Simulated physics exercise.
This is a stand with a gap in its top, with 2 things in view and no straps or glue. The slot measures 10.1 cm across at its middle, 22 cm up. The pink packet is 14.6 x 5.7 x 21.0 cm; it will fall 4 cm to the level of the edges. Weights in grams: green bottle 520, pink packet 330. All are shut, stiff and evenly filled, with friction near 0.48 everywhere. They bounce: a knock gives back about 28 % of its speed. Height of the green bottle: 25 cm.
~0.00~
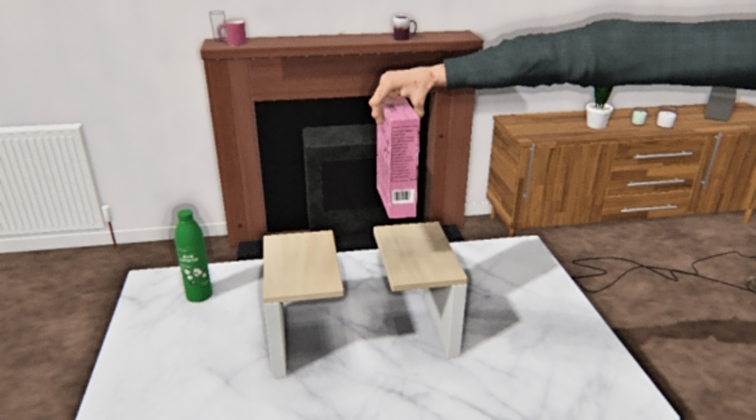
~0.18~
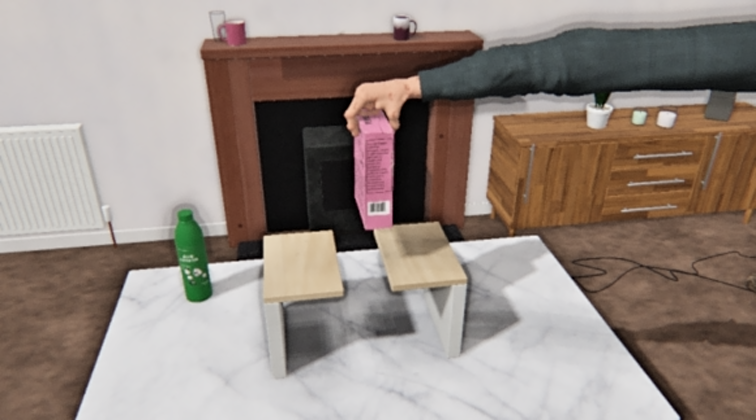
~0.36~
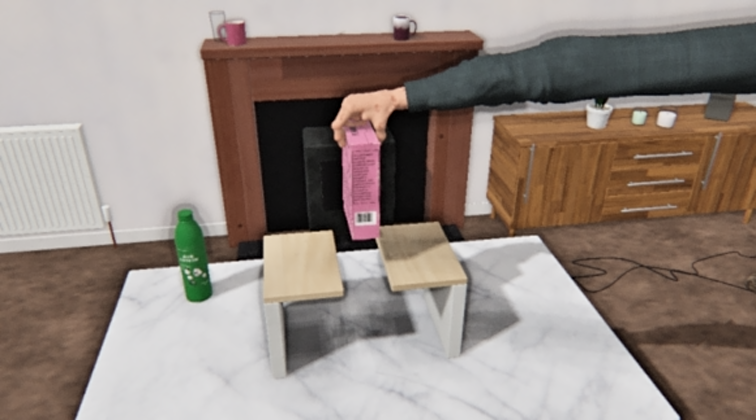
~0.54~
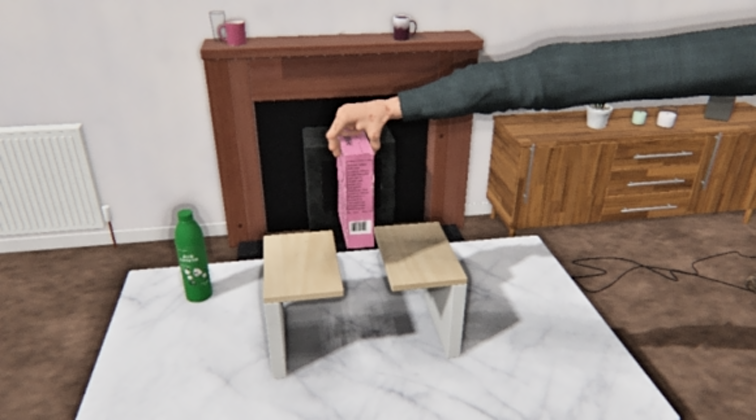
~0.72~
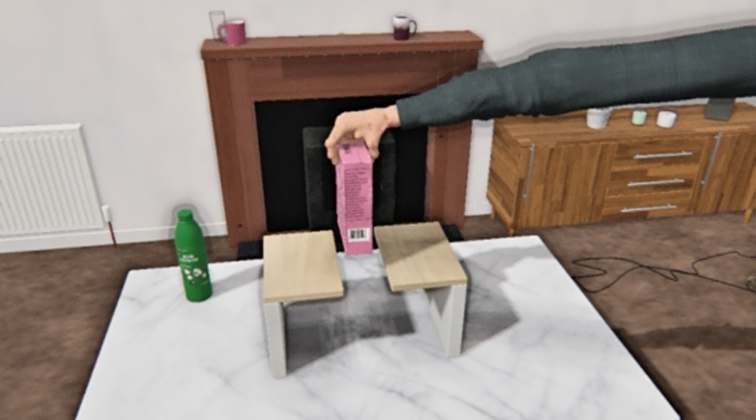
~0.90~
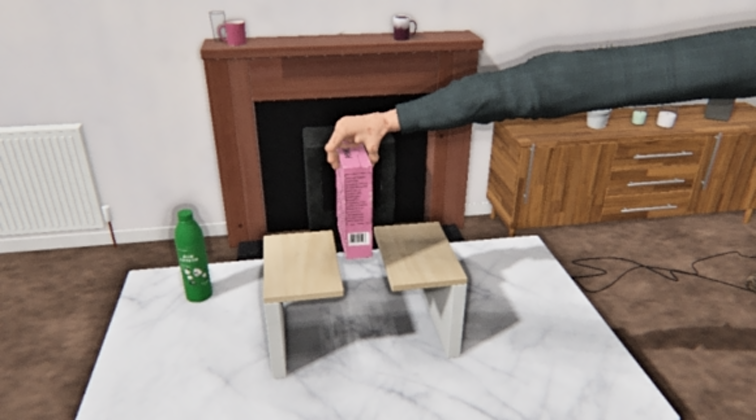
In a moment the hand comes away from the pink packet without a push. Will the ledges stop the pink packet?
It goes down the gap.
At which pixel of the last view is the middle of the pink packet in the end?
Around (355, 298).
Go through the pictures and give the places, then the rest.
In the first frame, 13 cm still to go; pink packet (397, 156); green bottle (192, 256).
In the second frame, 8 cm still to go; pink packet (373, 167); green bottle (192, 256).
In the third frame, 5 cm still to go; pink packet (360, 178); green bottle (192, 256).
In the fourth frame, 3 cm still to go; pink packet (355, 187); green bottle (192, 256).
In the fifth frame, 1 cm still to go; pink packet (353, 194); green bottle (192, 256).
The sixth frame shows held still over the gap; pink packet (354, 198); green bottle (192, 256).
After 1.10 s, pink packet moved 5 cm near (354, 219).
After 1.20 s, pink packet moved 20 cm near (355, 276).
After 1.30 s, pink packet moved 25 cm near (355, 294).
In the end (1.9 s), not toppled but over 4 cm from the start, pink packet; green bottle under 4 cm from the start. At the end, from the last picture's camera, pink packet near (355, 298). The packet reaches the table.
